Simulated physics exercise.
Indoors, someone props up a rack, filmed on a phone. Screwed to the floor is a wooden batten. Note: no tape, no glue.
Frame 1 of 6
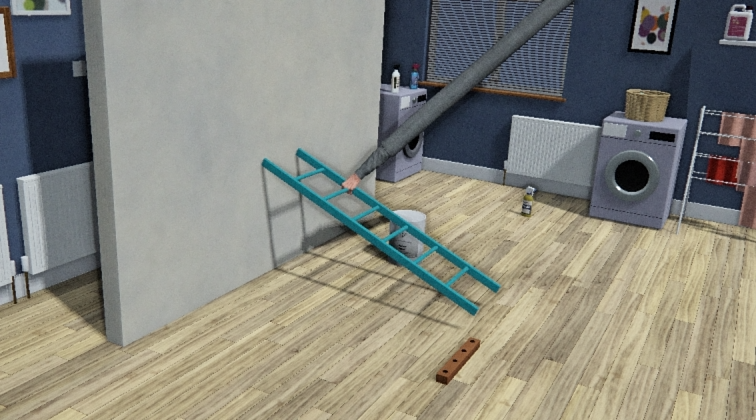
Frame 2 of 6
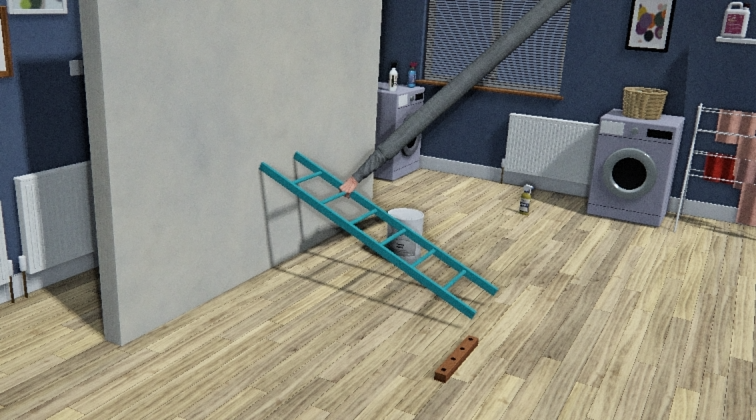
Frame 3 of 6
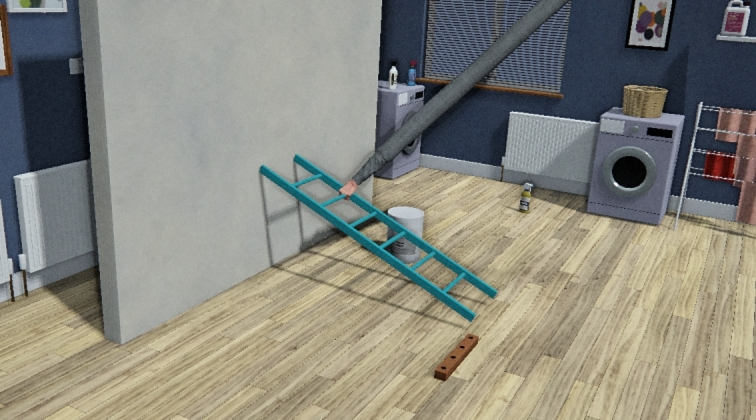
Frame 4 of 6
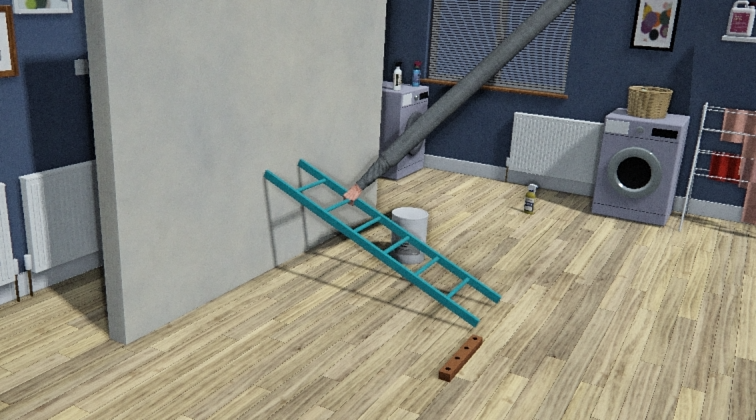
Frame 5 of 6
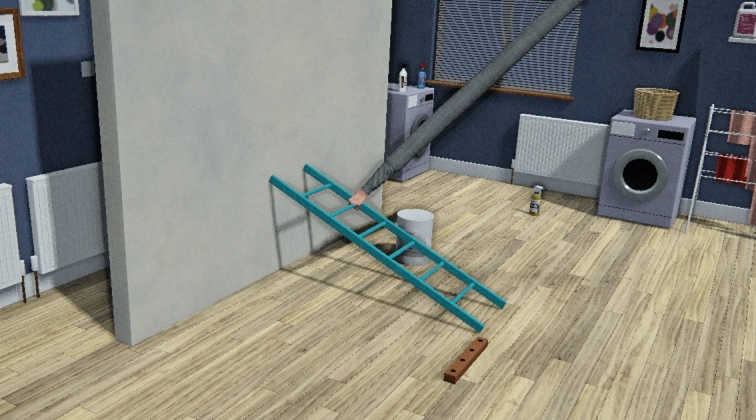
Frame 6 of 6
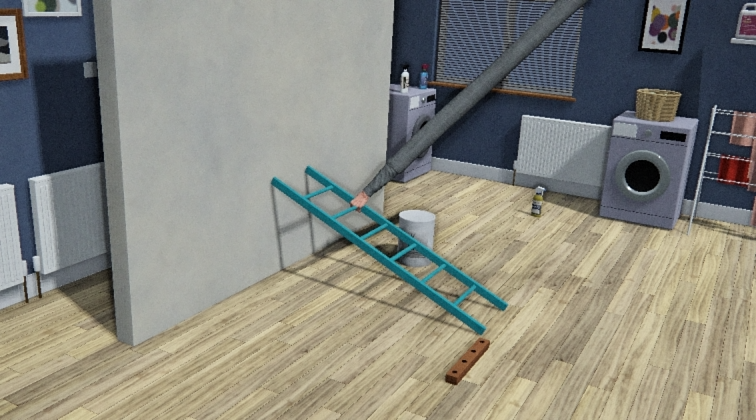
A turquoise rack leans against a grey wall while a long grey arm holds it.
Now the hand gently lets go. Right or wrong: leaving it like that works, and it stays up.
Wrong.
Then, 0.24 s past the last view, turquoise rack leaning 7° off how it started near (391, 258).
Then, 0.36 s past the last view, turquoise rack leaning 19° off how it started near (395, 283).
Then, 0.46 s past the last view, turquoise rack leaning 24° off how it started near (396, 287).
Finally, the turquoise rack gives way at the feet, near (396, 292); nothing else stirs.
